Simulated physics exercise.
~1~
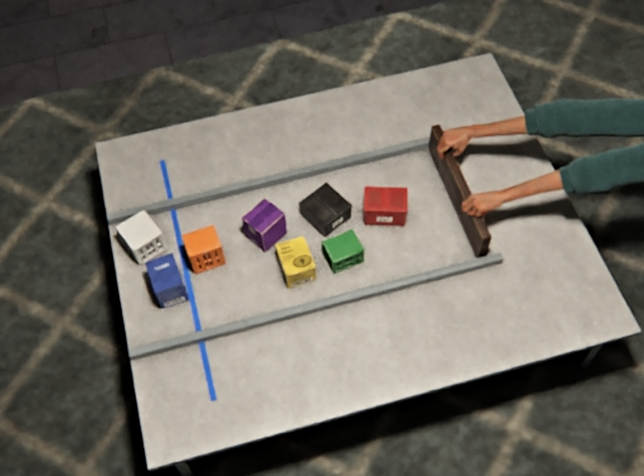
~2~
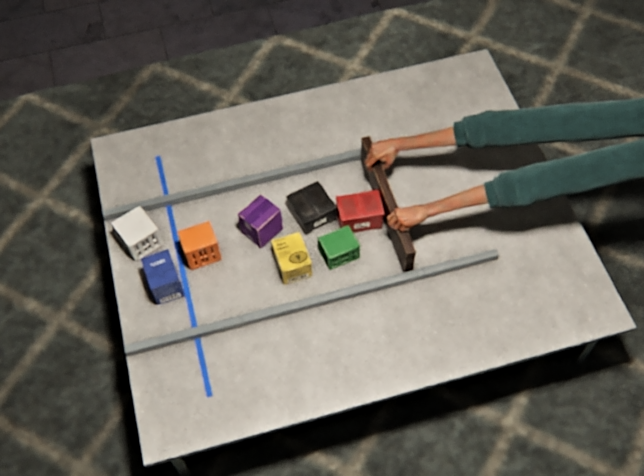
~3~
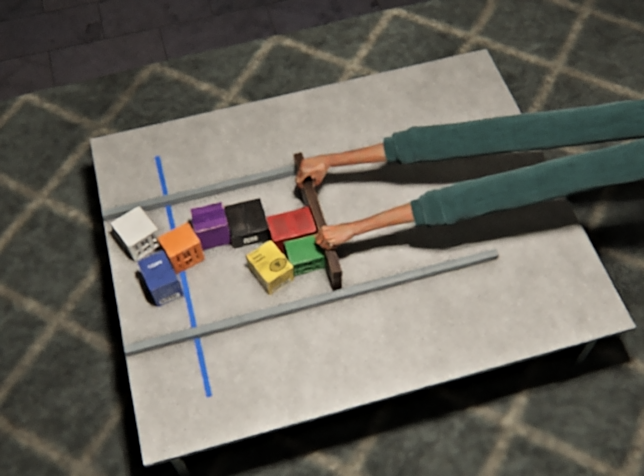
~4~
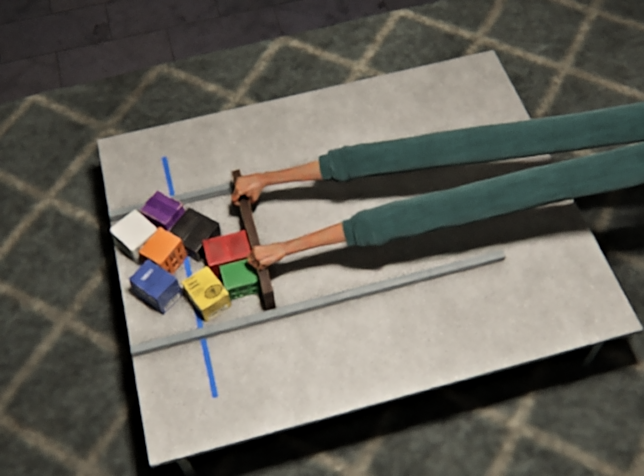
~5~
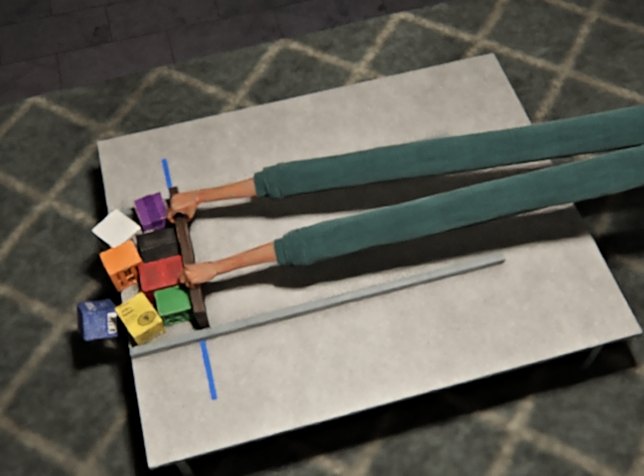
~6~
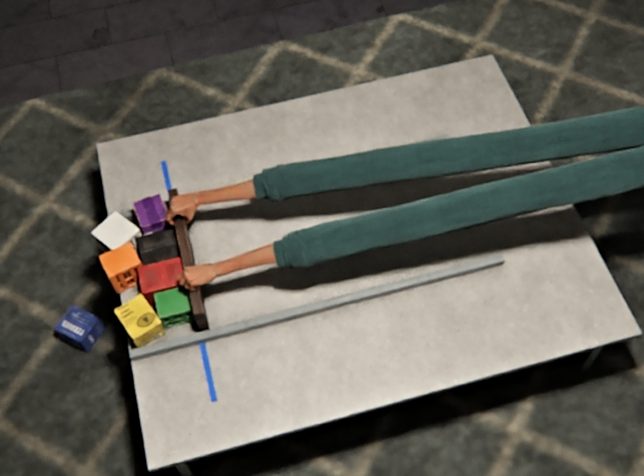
Two green-sleeved arms reach in from the right, gripping a dark plank on a pale grey table seen from above at a slant, over a diamond-patterned carpet. White, blue and orange boxes sit near a blue tape strip at the left, with purple, black, yellow, green and red ones scattered between two grey rails. The hands push the plank left, gathering the red, green and black boxes, then the yellow and purple. The packed cluster shoves the rest toward the left edge. The plank stops at the tape, and the blue box drops off while the others stay.
